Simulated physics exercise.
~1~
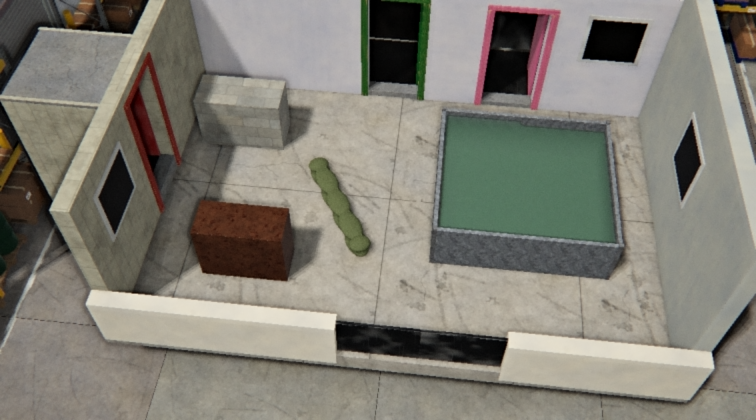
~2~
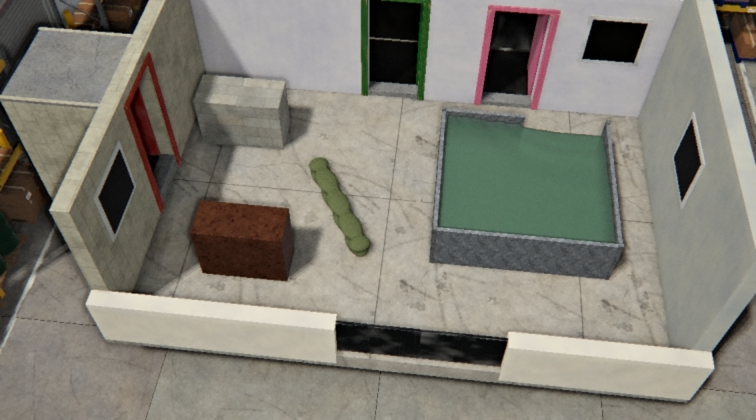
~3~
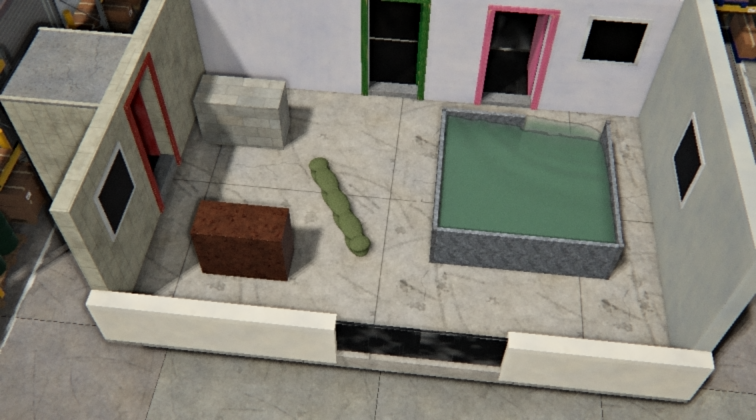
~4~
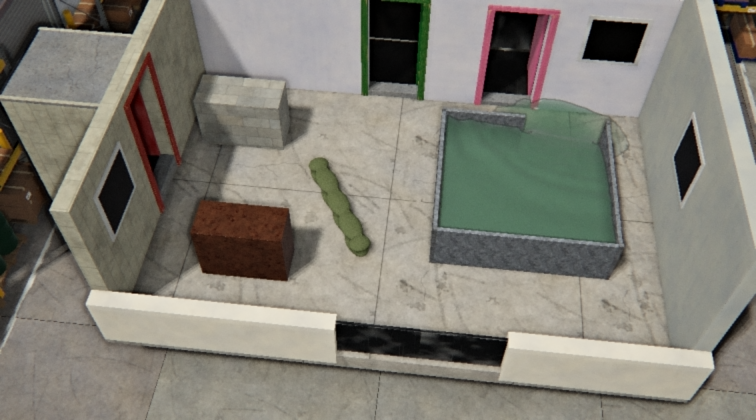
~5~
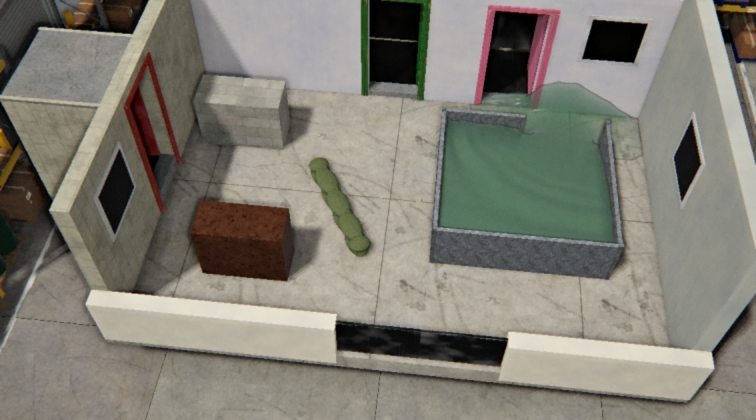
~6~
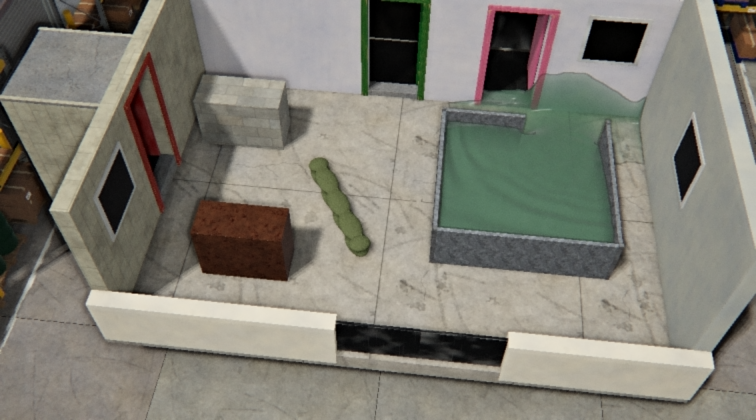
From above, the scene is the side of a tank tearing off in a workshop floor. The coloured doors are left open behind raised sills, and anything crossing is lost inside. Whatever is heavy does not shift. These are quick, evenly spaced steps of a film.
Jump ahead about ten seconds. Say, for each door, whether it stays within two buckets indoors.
At the end, green door: Does not overshoot. Pink door: Overshoots. Red door: Does not overshoot.
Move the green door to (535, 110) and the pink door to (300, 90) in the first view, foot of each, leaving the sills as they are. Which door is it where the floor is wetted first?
The green door gets wet first.
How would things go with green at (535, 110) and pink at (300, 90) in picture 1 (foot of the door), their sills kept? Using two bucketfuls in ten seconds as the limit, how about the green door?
As I see it, the green door gets past the mark.
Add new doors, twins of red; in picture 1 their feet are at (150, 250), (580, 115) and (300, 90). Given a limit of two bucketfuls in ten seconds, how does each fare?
Door by door, it goes misses the line, clears the line, misses the line.
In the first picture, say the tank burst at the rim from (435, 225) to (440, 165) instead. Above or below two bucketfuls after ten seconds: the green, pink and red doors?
Result - green door tops the mark, pink door does not reach it, red door does not reach it.
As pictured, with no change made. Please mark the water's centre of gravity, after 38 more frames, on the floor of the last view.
It's close to (458, 209).
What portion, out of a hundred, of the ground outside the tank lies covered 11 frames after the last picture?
Near 30 in a hundred.
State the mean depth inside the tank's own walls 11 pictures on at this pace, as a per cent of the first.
Near 60 in a hundred.
A moment on, water covers 15 % of the floor; the green door wet at the sill, nothing in, the pink door far over two buckets in, the red door not reached.
Next, water covers 30 % of the floor; the green door wet at the sill, nothing in, the pink door far over two buckets in, the red door not reached.
Then, water covers 55 % of the floor; the green door wet at the sill, nothing in, the pink door far over two buckets in, the red door not reached.
Later, water covers 95 % of the floor; the green door wet at the sill, nothing in, the pink door far over two buckets in, the red door wet at the sill, nothing in.
In the end, water covers 95 % of the floor; the green door wet at the sill, nothing in, the pink door far over two buckets in, the red door wet at the sill, nothing in.
